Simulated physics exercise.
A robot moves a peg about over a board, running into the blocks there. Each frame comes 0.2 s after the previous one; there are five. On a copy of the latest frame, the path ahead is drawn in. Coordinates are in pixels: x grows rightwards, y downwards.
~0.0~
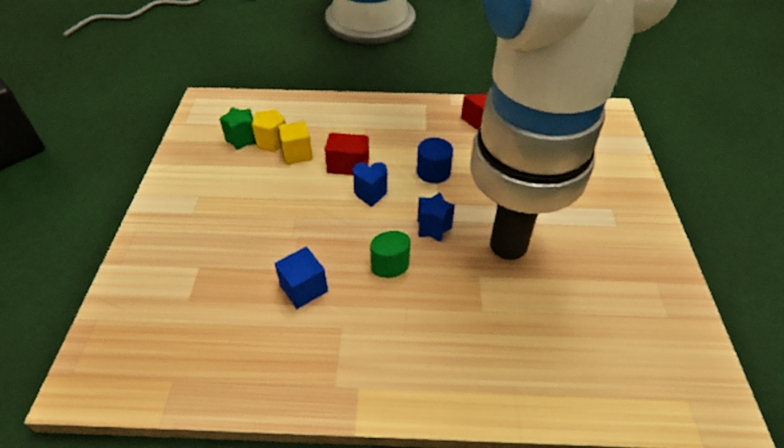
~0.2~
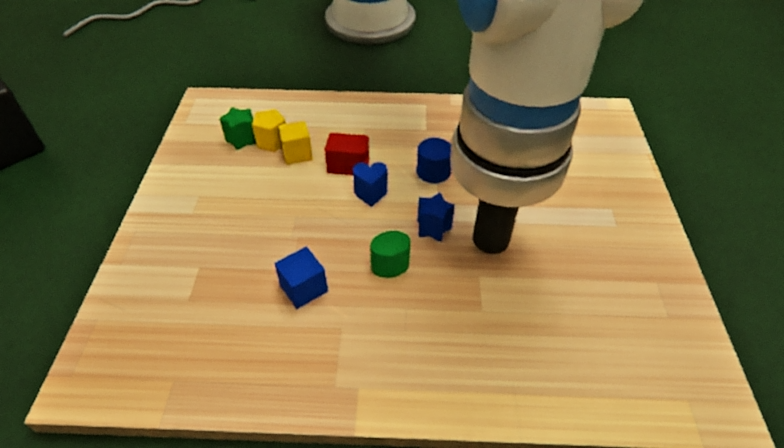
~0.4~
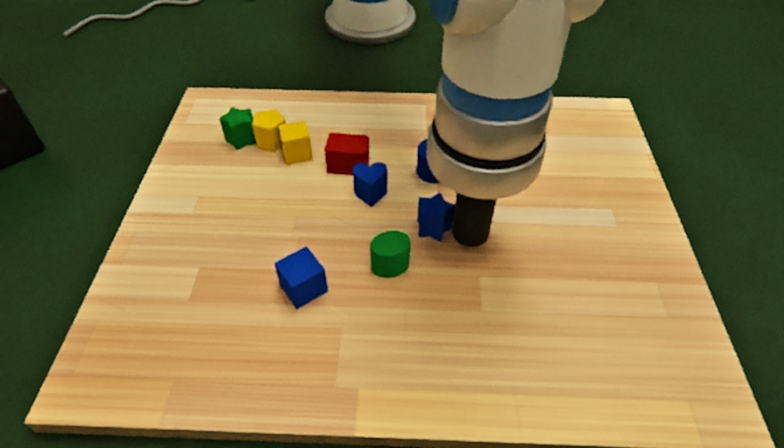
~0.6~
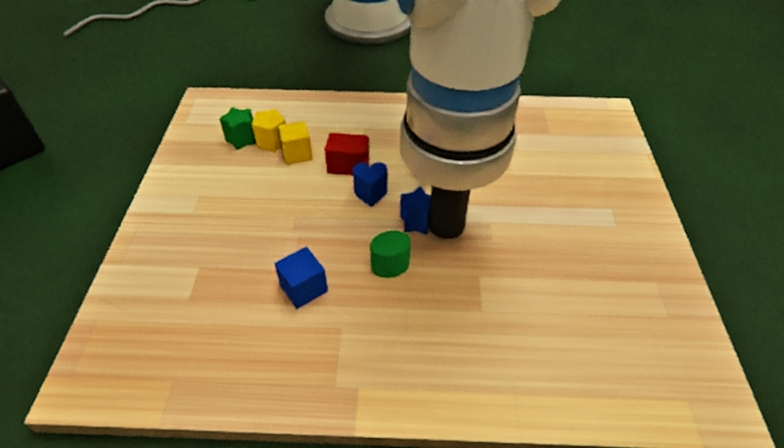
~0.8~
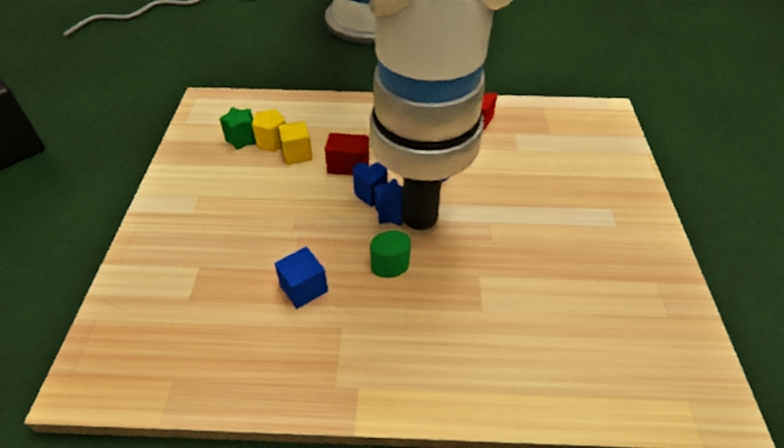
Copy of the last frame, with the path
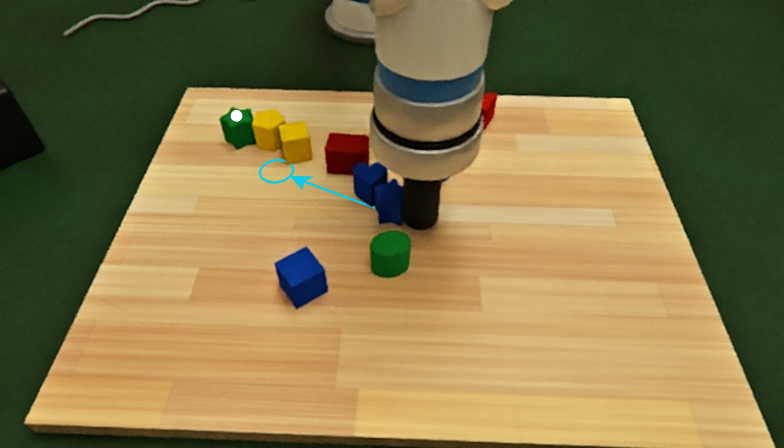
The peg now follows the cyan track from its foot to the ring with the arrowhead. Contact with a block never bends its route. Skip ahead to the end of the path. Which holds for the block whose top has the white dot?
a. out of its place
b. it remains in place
Choice b: It remains in place.
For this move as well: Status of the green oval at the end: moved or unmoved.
It barely shifts, if at all.
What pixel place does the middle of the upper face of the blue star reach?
It will end up at (244, 159).
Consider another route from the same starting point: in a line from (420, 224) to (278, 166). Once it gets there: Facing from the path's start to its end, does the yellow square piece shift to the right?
Answer: Yes.
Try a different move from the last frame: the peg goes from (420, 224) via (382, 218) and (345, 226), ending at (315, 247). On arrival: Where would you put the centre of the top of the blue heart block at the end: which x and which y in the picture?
In the picture, that point is around (349, 161).
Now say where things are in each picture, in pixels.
Lower end of the peg at (508, 245), tops of blocks, green star at (237, 116), yellow square piece at (294, 131), blue heart block at (370, 171), green oval at (390, 242), blue star at (435, 205), in the first frame.
Peg at (491, 240), blocks as before, in the second frame.
Peg at (470, 233), blocks as before, in the third frame.
Peg at (447, 225), blue star at (418, 199), in the fourth frame.
Peg at (420, 217), green star at (237, 116), yellow square piece at (294, 131), blue heart block at (370, 171), green oval at (390, 242), blue star at (392, 191), in the fifth frame.
The drawn path runs in a line from (420, 224) to (277, 171); the dot is on the green star.
On the path given first. One third of the way, peg at (368, 199); blue heart block at (332, 156), turned 20° clockwise; blue star at (339, 174).
Two thirds of the way, peg at (319, 181); yellow square piece at (293, 128), turned 15° anticlockwise; blue heart block at (309, 144), turned 70° clockwise; blue star at (287, 164), turned 25° anticlockwise.
At the end, peg at (275, 164); green star not moved; yellow square piece at (293, 124), turned 35° anticlockwise; blue heart block at (308, 137), turned 85° clockwise; green oval not moved; blue star at (244, 159), turned 60° anticlockwise.
